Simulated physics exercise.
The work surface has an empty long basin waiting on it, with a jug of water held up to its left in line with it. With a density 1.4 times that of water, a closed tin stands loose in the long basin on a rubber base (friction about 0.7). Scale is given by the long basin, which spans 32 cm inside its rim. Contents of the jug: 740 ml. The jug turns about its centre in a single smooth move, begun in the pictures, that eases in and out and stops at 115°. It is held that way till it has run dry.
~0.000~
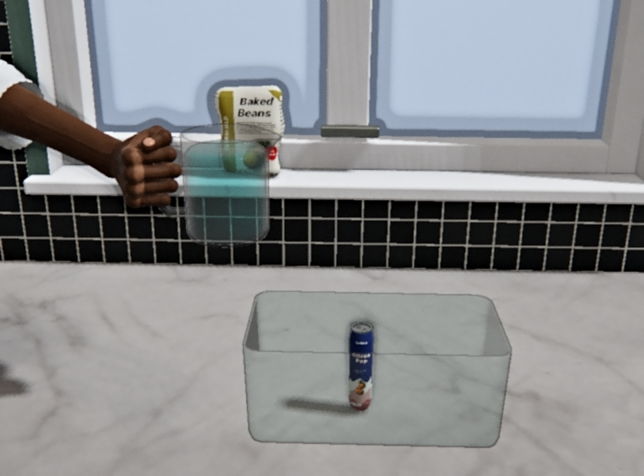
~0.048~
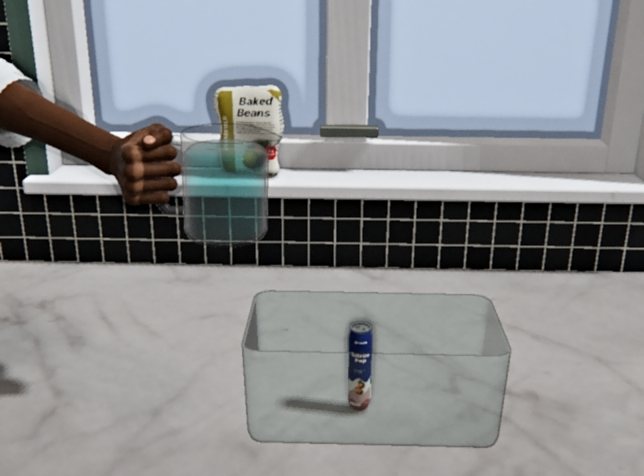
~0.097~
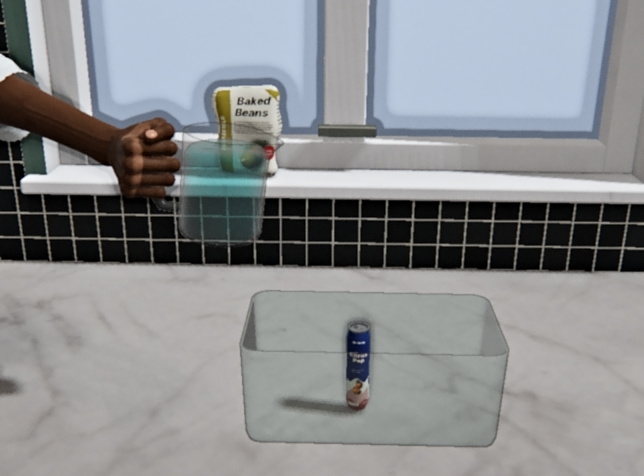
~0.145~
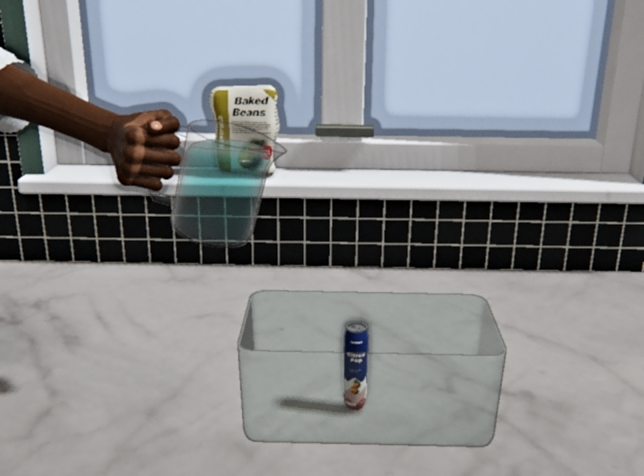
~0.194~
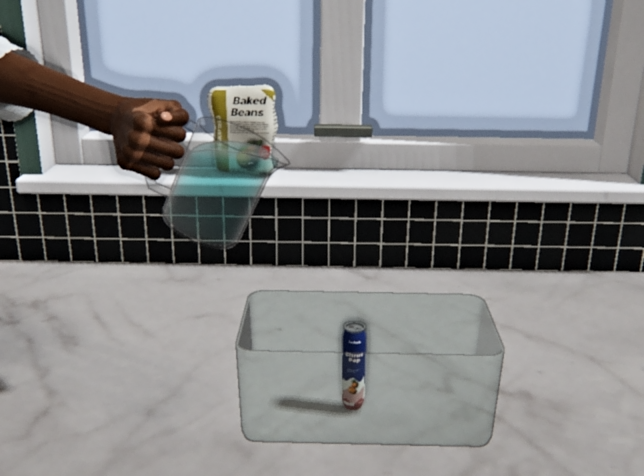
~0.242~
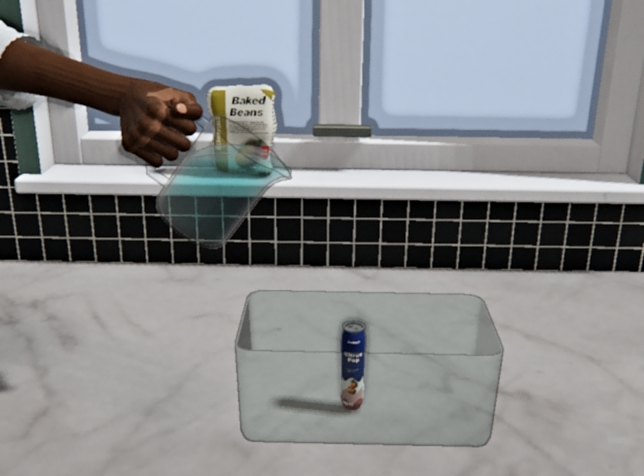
A jug of blue-green water, gripped by a hand on the left, hung upright at first, then tilted steadily rightward above a counter where a small blue can stood inside a clear long basin.
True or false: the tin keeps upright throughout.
False.
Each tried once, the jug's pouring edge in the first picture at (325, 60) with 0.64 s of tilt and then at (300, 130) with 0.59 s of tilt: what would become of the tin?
In the first try it remains standing; in the second it comes down.
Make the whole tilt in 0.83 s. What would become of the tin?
Outcome - the tin comes down.
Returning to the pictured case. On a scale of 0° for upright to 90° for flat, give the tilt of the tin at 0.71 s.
Looks like some 10 degrees from vertical upright.
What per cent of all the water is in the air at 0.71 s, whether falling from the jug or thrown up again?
Estimate: About 18 in a hundred.
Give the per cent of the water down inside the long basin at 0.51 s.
14 %, roughly.
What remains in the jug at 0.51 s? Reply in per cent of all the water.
Fraction remaining: Approx. 54 per cent.
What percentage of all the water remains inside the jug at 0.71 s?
10 %.
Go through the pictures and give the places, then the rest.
In the first frame, tilt 0°; pouring edge (281, 136); surface from (186, 148) to (268, 149); the long basin's rim runs from (250, 320) to (501, 325); the tin's top is at (362, 331).
In the second frame, tilt 2°; pouring edge (282, 137); surface from (186, 147) to (268, 149).
In the third frame, tilt 6°; pouring edge (284, 142); surface from (187, 145) to (268, 151).
In the fourth frame, tilt 14°; pouring edge (287, 150); surface from (187, 149) to (272, 153).
In the fifth frame, tilt 24°; pouring edge (290, 163); surface from (185, 161) to (279, 158).
In the sixth frame, tilt 36°; pouring edge (293, 177); surface from (176, 170) to (287, 168); 1 per cent is over the edge.
After 0.51 s the tilt is 104° and 54 per cent is still to pour; the tin stands where it began.
After 0.71 s the tilt is 115° and 9 per cent is still to pour; the tin leans 9°.
After 0.92 s the tilt is 115° and 0 per cent is still to pour; the tin lies on its side.
After 1.14 s the tilt is 115° and 0 per cent is still to pour; the tin lies on its side.
In the end the tin lies on its side.
